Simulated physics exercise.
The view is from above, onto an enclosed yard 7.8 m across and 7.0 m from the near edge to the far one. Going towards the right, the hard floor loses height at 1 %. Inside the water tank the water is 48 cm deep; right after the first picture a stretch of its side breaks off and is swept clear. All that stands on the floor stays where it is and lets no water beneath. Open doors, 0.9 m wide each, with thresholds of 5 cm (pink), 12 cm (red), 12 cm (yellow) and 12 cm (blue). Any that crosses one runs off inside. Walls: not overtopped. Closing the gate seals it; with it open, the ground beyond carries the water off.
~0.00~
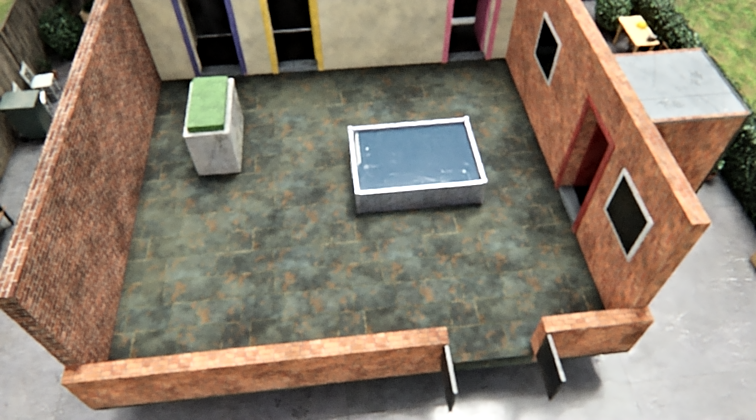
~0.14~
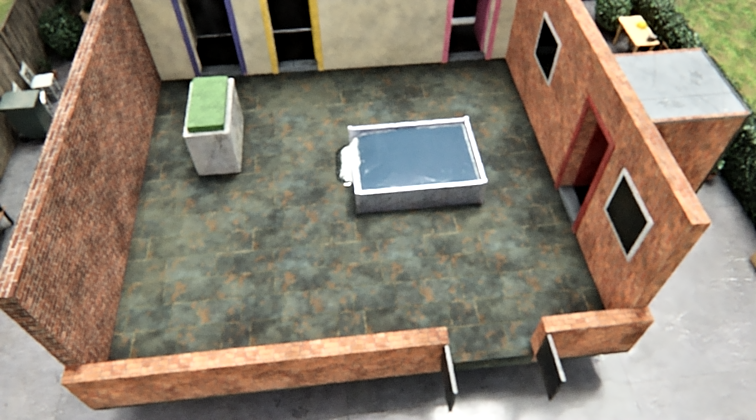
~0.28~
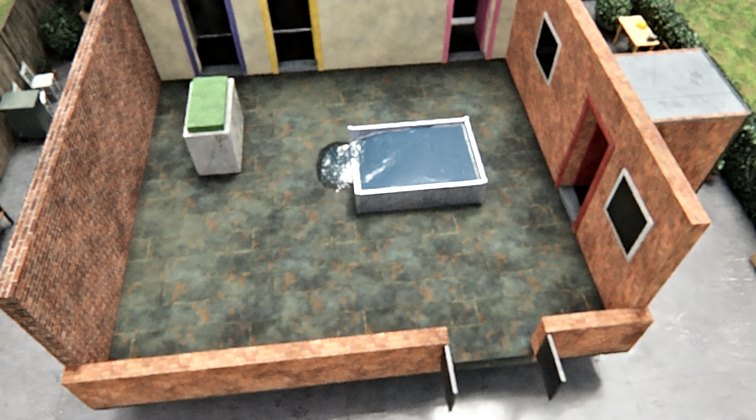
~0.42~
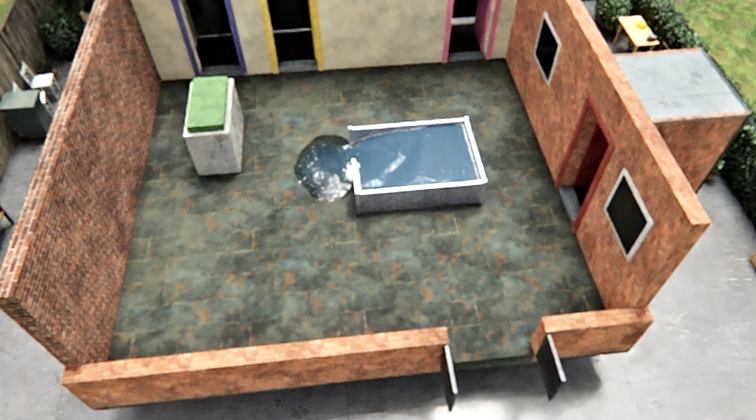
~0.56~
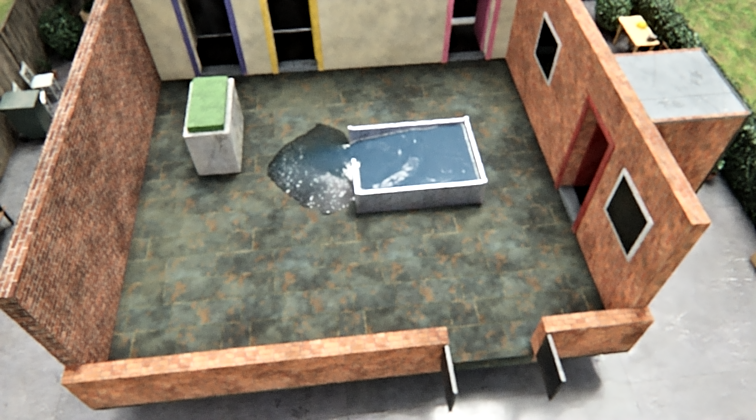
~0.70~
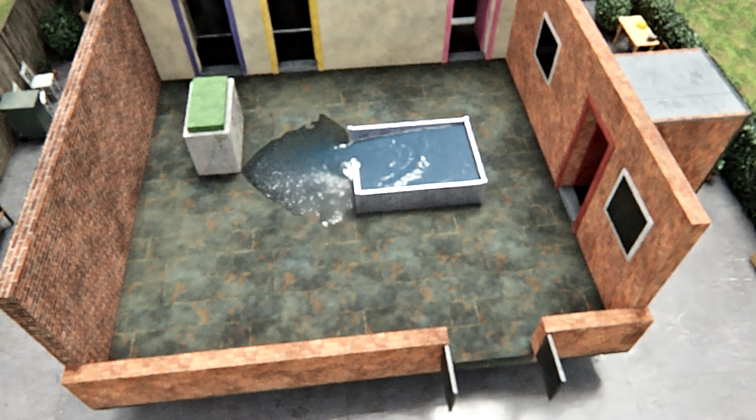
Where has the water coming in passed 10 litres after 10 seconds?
As I see it, pink door: The total remains smaller than the cap; red door: The total remains smaller than the cap; yellow door: The total remains smaller than the cap; blue door: The total remains smaller than the cap.
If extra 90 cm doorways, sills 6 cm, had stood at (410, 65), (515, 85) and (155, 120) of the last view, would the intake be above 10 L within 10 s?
The first one doesn't reach it, the second one doesn't reach it, and the third one doesn't reach it.
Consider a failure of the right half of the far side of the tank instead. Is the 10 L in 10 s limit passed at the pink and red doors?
Lab note: Vs limit, pink door limit exceeded; red door inside limit.
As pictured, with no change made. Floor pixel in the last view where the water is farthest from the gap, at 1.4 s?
Somewhere near pixel (171, 186).
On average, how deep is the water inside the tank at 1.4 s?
Around 37 cm on average.
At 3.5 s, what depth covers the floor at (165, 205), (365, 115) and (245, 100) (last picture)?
Depths in turn: Roughly 3, 0 and 4 centimetres.
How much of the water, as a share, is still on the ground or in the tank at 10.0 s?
That would be close to 100 per cent.
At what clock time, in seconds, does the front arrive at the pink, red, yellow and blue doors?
For pink it is 6.0 seconds, for red not within the 10 s, for yellow 2.4 seconds, and for blue 2.2 seconds.
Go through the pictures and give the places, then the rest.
The first picture shows the water tank at (415, 157) is whole and still, 48 cm deep.
In the second picture, water pours out at (354, 159) and has run 0.5 m, to (346, 181); typically 6 cm deep outside, 48 cm at the water tank's back.
In the third picture, the front is at (328, 183), 0.7 m from the gap at (354, 160); 0.5 m2 of floor is under water; 48 cm left at the back of the water tank.
In the fourth picture, the front is at (299, 171), 1.1 m from the gap at (354, 160); 1.2 m2 of floor is under water; 48 cm left at the back of the water tank.
In the fifth picture, water pours out at (354, 160) and has run 1.6 m, to (273, 175); typically 4 cm deep outside, 48 cm at the water tank's back.
In the sixth picture, water pours out at (354, 159) and has run 2.1 m, to (248, 173); typically 3 cm deep outside, 48 cm at the water tank's back.
After 1.4 s water covers 15 % of the floor and is deepest (22 cm) near (342, 165); pink door not reached, red door not reached, yellow door not reached, blue door not reached.
After 2.2 s water covers 20 % of the floor and is deepest (20 cm) near (249, 159); pink door not reached, red door not reached, yellow door not reached, blue door 5 cm at the sill, 0 L in.
After 3.5 s water covers 30 % of the floor and is deepest (15 cm) near (260, 76); pink door not reached, red door not reached, yellow door 9 cm at the sill, 0 L in, blue door 10 cm at the sill, 1 L in.
After 6.0 s water covers 50 % of the floor and is deepest (10 cm) near (249, 159); pink door 1 cm at the sill, 0 L in, red door not reached, yellow door 8 cm at the sill, 0 L in, blue door 6 cm at the sill, 1 L in.
After 10.0 s water covers 75 % of the floor and is deepest (6 cm) near (260, 82); pink door 3 cm at the sill, 0 L in, red door not reached, yellow door 5 cm at the sill, 0 L in, blue door 4 cm at the sill, 1 L in.
